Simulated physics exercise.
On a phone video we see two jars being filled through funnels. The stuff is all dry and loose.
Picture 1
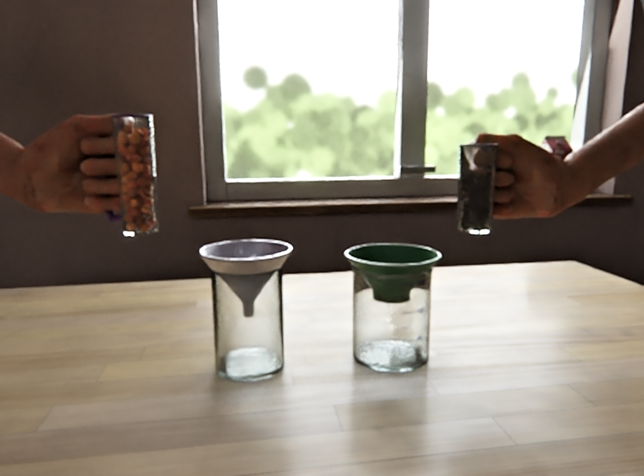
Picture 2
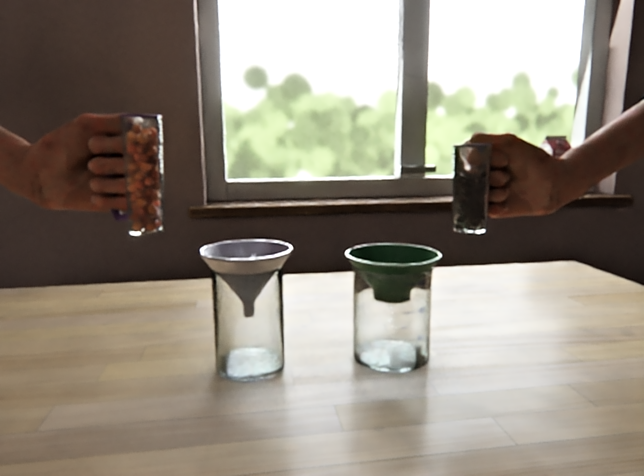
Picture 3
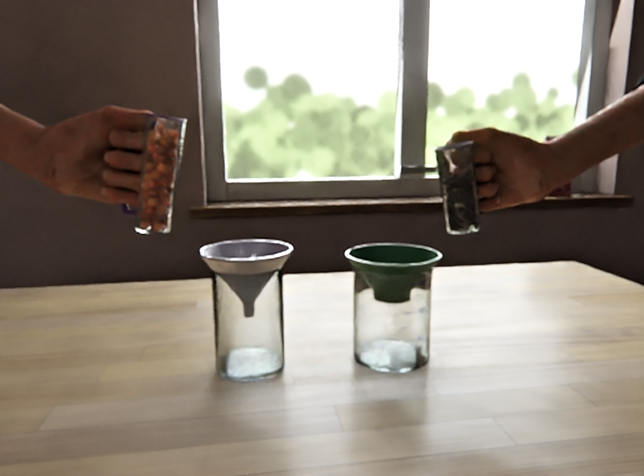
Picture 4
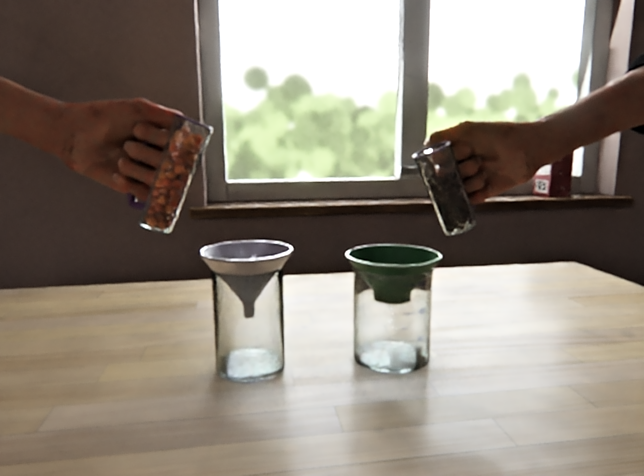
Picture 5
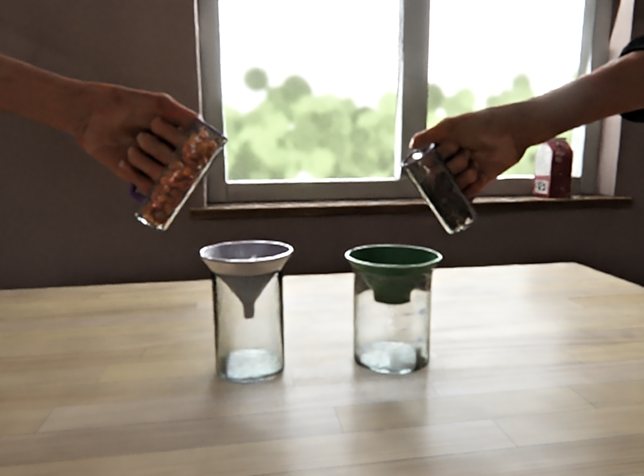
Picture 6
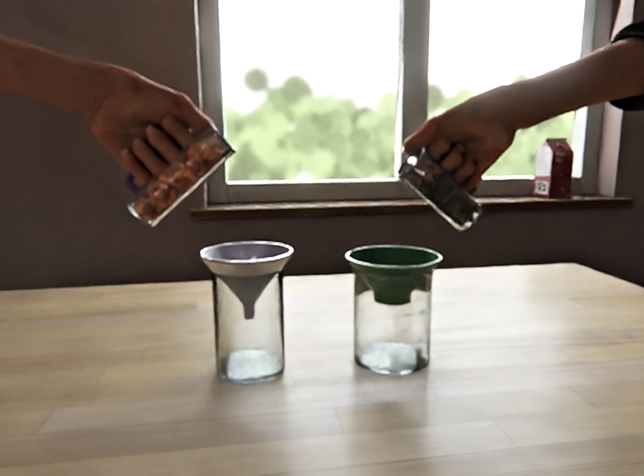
On a pale wooden table before a bright window with blurred greenery outside, two clear jars stand side by side, seen from the front by a nearly still camera. A grey funnel sits in the left jar and a green one in the right, while two hands hold glasses of orange-brown pieces and dark pieces above. Both hands move inward and steadily tilt their glasses toward each other, uncovering a red-and-white carton on the sill.
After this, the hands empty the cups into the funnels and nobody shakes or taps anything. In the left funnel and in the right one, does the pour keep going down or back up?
In the end left: I'd say it gets wedged. Right: I'd say it empties without a hitch.
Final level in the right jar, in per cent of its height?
15 %, roughly.
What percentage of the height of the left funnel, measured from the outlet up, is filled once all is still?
Height reading: Around 90 per cent.
Then, 0.27 s after the last picture, left, all still in the cup; right, all still in the cup.
Then, 0.55 s after the last picture, left, nearly all still in the cup, a stray few in or over the funnel; right, all still in the cup.
Then, 0.89 s after the last picture, left, about half still in the cup, about half in or over the funnel, a stray few down in the jar; right, about half still in the cup, about a third in or over the funnel, a small part down in the jar.
At rest, left, nearly all stuck in the funnel, a stray few down in the jar; right, all down in the jar.
